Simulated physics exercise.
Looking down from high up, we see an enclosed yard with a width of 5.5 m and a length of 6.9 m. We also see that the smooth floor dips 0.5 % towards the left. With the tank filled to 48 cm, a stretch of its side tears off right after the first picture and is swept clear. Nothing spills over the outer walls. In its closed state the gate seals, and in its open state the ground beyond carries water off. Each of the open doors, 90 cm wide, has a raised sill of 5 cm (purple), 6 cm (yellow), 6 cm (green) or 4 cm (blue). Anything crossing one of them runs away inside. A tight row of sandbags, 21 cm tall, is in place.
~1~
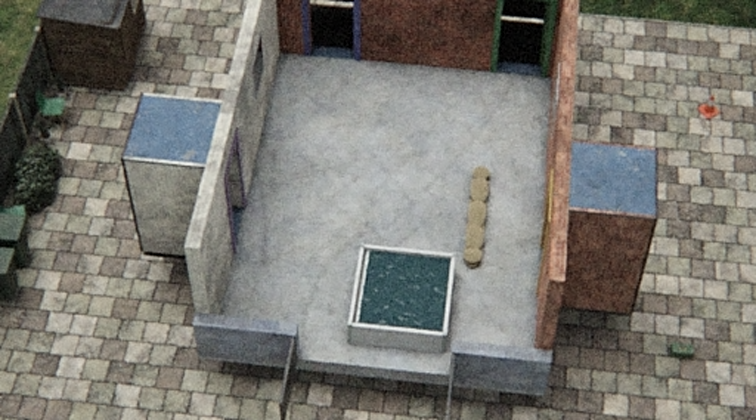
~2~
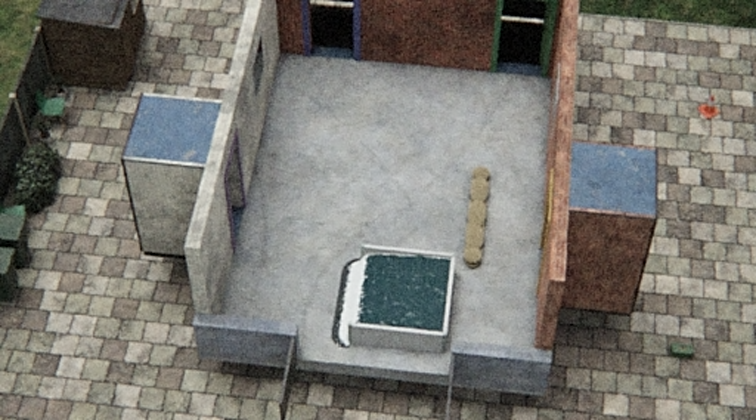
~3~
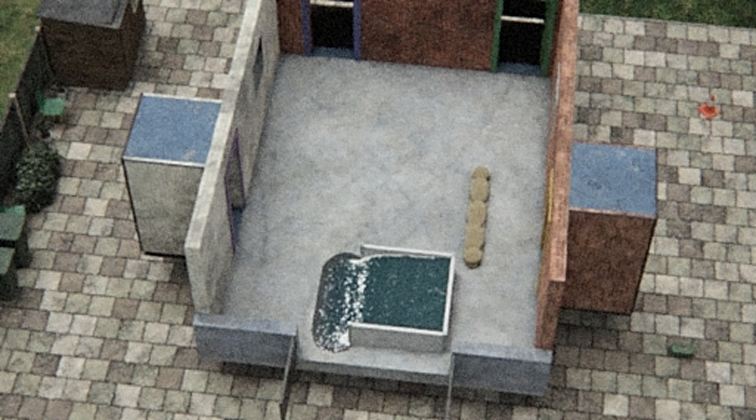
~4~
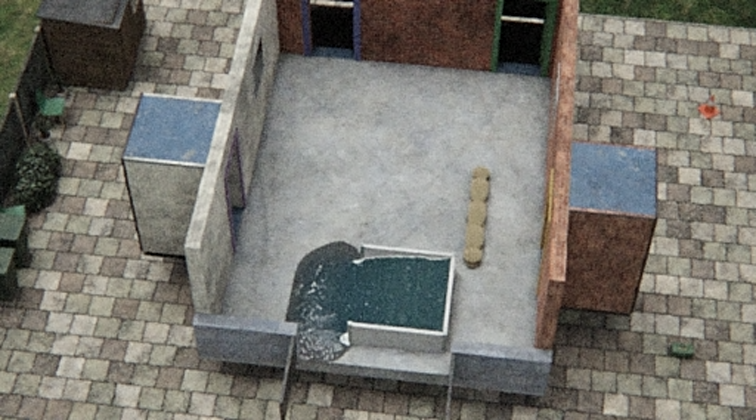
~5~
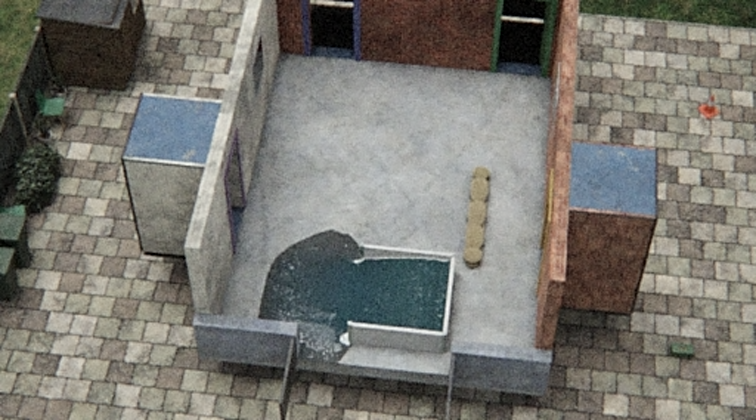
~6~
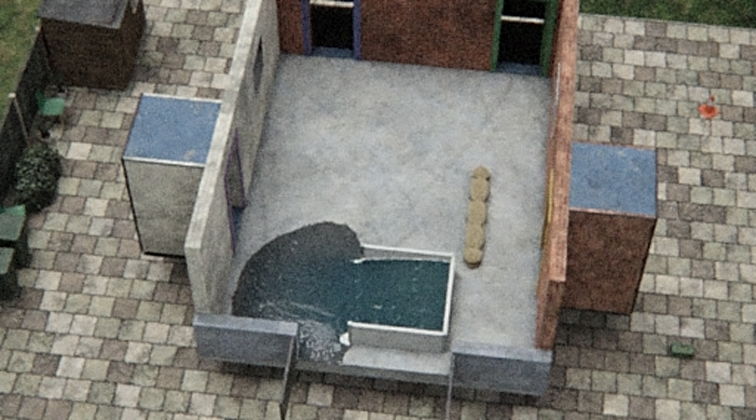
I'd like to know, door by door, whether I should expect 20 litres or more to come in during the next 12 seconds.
Result: Purple door: Past the limit; yellow door: Within the limit; green door: Within the limit; blue door: Past the limit.
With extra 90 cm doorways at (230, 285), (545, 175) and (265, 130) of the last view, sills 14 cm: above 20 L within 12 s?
Per doorway, in order: Sufficient / insufficient / insufficient.
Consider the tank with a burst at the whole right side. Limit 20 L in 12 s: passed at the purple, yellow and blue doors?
Purple short, yellow beyond, blue short.
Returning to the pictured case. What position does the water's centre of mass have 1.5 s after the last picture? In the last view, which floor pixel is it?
Around (304, 290).
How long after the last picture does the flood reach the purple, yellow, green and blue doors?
Arrival: Purple 0.4 s, yellow not in the 12 s, green 6.0 s, blue 3.4 s.
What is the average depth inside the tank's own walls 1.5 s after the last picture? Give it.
13 cm.
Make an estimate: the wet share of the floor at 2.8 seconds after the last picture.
I'd say around 30 % is wet.
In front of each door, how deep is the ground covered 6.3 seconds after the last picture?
Depth readings (cm): Purple = 5; yellow = 0; green = 1; blue = 9.
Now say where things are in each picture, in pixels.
In the first frame, the tank at (403, 291) is whole and still, 48 cm deep.
In the second frame, water pours out at (358, 297) and has run 0.9 m, to a hidden place; typically 6 cm deep outside, 48 cm at the tank's back.
In the third frame, the front is at a hidden place, 1.0 m from the gap at (358, 298); 1.0 m2 of floor is under water; 48 cm left at the back of the tank.
In the fourth frame, water pours out at (358, 299) and has run 1.3 m, to a hidden place; typically 7 cm deep outside, 47 cm at the tank's back.
In the fifth frame, the front is at (279, 262), 1.7 m from the gap at (358, 299); 3.2 m2 of floor is under water; 41 cm left at the back of the tank.
In the sixth frame, the front is at (238, 314), 2.1 m from the gap at (358, 299); 4.4 m2 of floor is under water; 41 cm left at the back of the tank.
Then, 0.7 s after the last picture water covers 20 % of the floor and is deepest (34 cm) near (215, 338); purple door 12 cm at the sill, 3 L in, yellow door not reached, green door not reached, blue door not reached.
Then, 1.5 s after the last picture water covers 20 % of the floor and is deepest (30 cm) near (215, 338); purple door 15 cm at the sill, 35 L in, yellow door not reached, green door not reached, blue door not reached.
Then, 2.8 s after the last picture water covers 30 % of the floor and is deepest (14 cm) near (215, 338); purple door 11 cm at the sill, 77 L in, yellow door not reached, green door not reached, blue door not reached.
Then, 6.3 s after the last picture water covers 60 % of the floor and is deepest (9 cm) near (277, 67); purple door 5 cm at the sill, 94 L in, yellow door not reached, green door 1 cm at the sill, 0 L in, blue door 9 cm at the sill, 44 L in.
Then, 11.3 s after the last picture water covers 70 % of the floor and is deepest (5 cm) near (260, 142); purple door 3 cm at the sill, 94 L in, yellow door not reached, green door 5 cm at the sill, 0 L in, blue door 4 cm at the sill, 67 L in.
